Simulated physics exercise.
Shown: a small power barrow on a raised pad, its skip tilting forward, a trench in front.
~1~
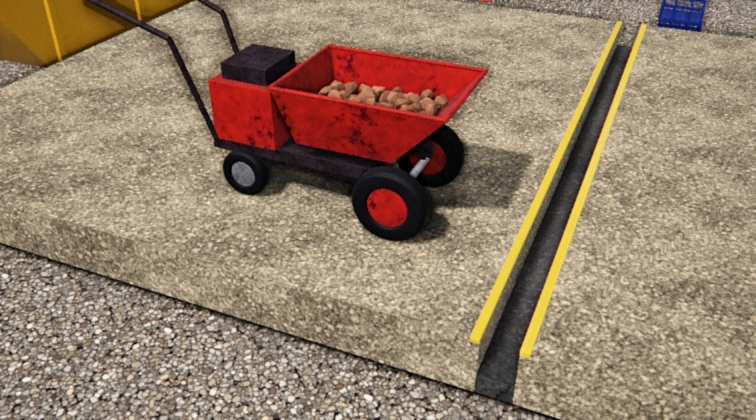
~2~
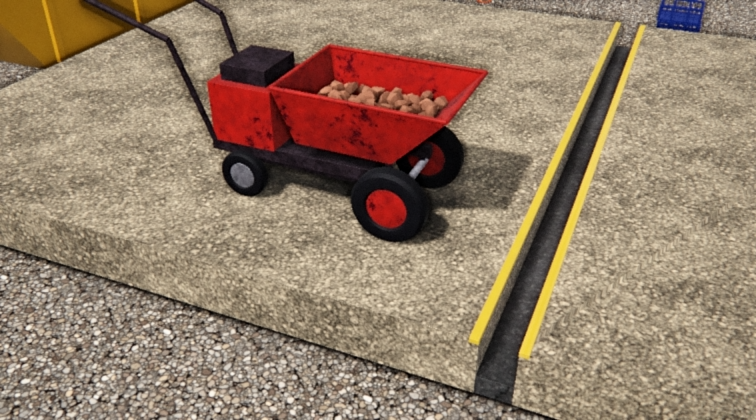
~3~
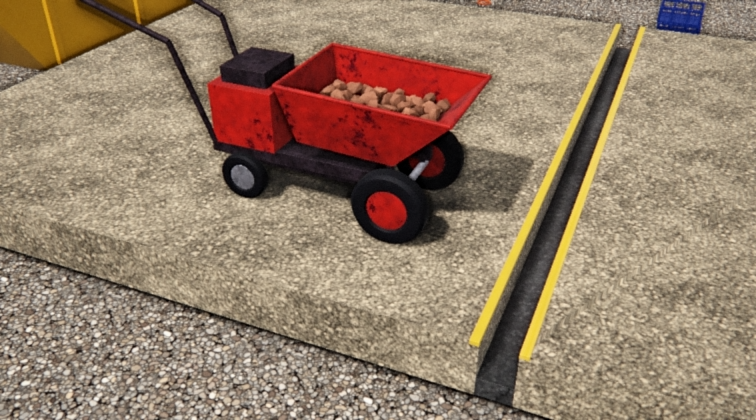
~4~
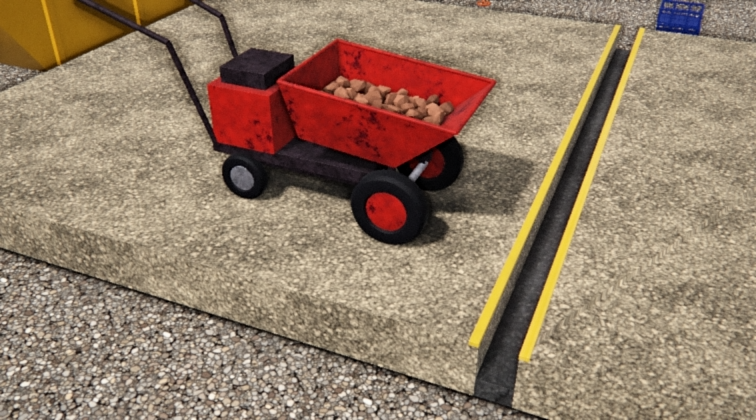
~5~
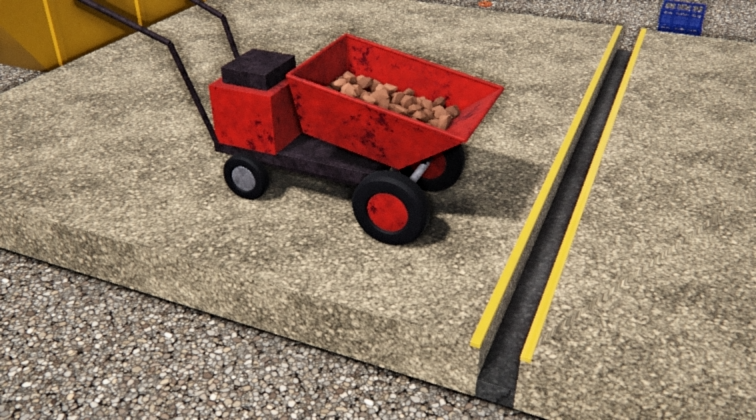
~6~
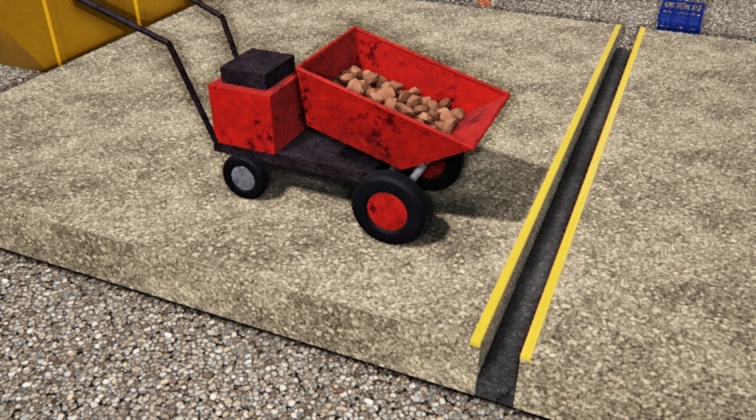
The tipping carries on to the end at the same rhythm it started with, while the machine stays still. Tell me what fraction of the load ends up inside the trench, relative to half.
Most of the load will go into the trench.
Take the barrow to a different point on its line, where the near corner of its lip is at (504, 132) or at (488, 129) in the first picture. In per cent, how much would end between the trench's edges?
0 per cent, then 10 per cent.
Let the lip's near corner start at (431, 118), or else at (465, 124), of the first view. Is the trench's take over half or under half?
The first try ends with the greater portion between the edges, the second with the greater portion.
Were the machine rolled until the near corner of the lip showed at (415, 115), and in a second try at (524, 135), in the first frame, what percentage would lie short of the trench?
About 20 %, then 0 %.
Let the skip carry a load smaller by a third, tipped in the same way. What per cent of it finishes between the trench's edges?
Share: Approx. 80 %.
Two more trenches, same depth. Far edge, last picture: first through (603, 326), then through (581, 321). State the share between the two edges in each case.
100 and 90 percent.
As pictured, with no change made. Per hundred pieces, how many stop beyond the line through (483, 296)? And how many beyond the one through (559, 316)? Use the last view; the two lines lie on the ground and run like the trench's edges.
About 80 and 10 %.
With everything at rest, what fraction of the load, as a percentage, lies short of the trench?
I'd put it at around 5 percent.
Shortly afterwards, skip tipped steeply; the whole lot in the skip.
Next, skip tipped steeply; the bulk in the skip; only a few short of the trench; a little in or heaped over the trench.
Some moments later, skip tipped right over; near a quarter in the skip; a little short of the trench; near two thirds in or heaped over the trench; a little beyond it.
In the end, skip tipped right over; near a quarter in the skip; a little short of the trench; near two thirds in or heaped over the trench; a little beyond it.
